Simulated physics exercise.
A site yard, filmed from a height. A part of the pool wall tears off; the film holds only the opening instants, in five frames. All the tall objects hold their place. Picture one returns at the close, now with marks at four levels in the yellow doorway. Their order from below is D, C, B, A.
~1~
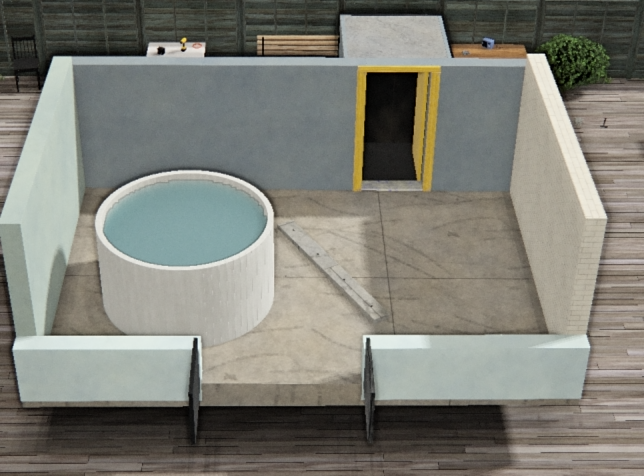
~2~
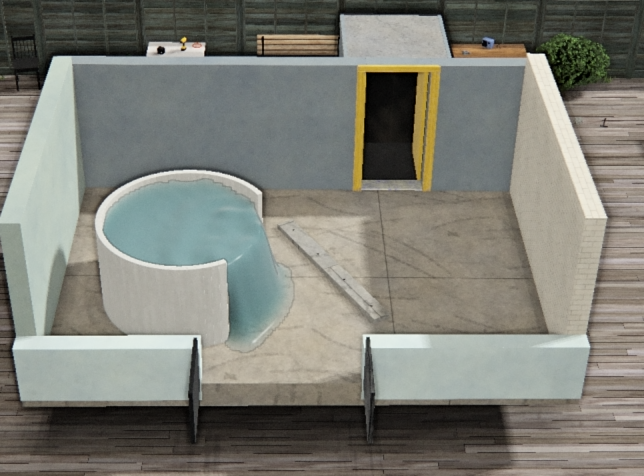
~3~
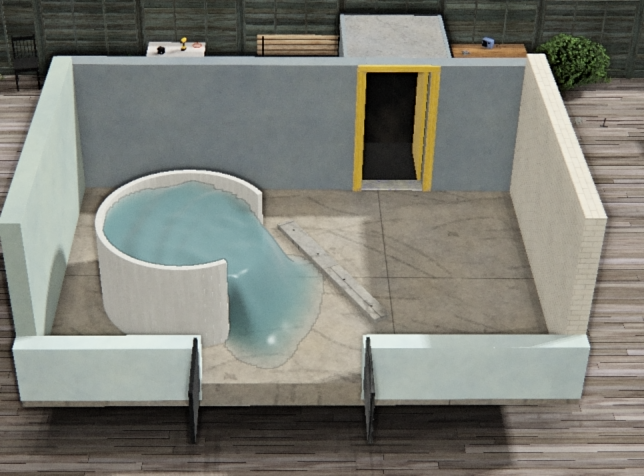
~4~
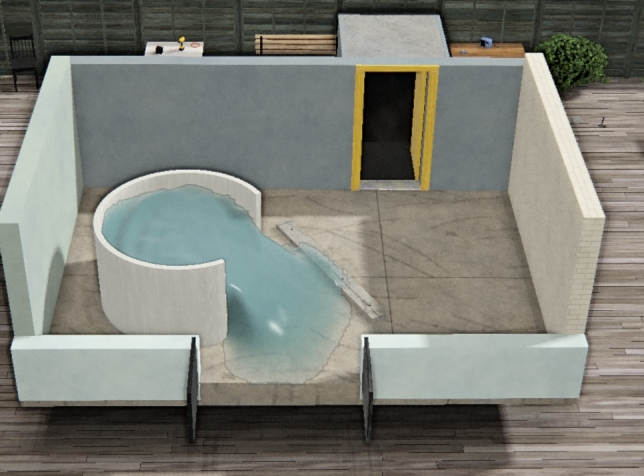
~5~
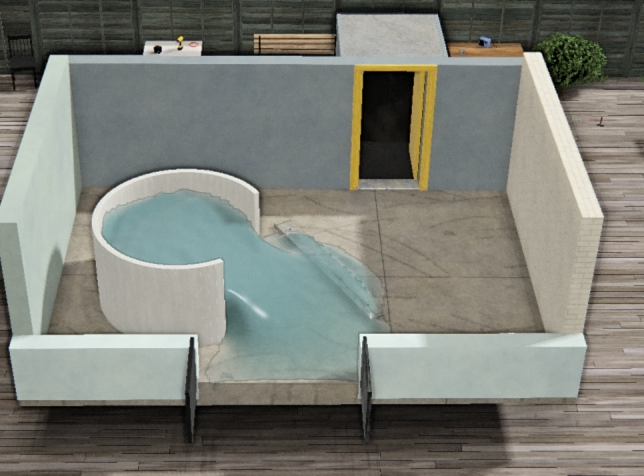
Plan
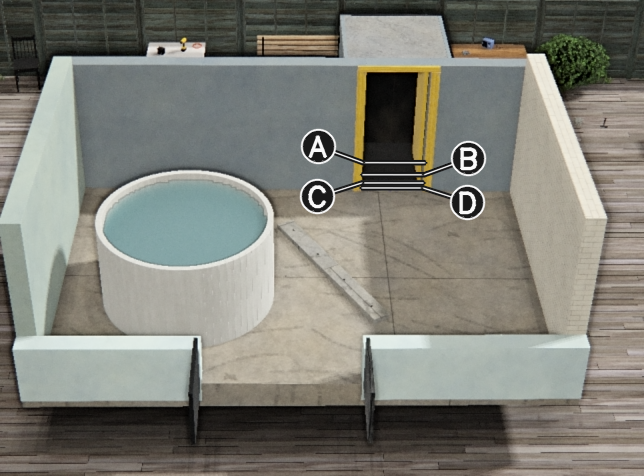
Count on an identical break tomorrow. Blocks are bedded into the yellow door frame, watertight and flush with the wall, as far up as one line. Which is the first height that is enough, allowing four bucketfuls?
Go for B.
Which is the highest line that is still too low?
C.
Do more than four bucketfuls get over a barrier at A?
No, not at all.
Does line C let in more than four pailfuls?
Yes.
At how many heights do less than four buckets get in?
Two of the four.
On the marked copy, A at (393, 162); B at (393, 174); C at (392, 182); D at (392, 187); from the bottom up D, C, B, A.
For line A, nothing gets over.
For line B, a bucket or two gets in.
For line C, about 9 bucketfuls get in.
For line D, dozens of bucketfuls pour in.
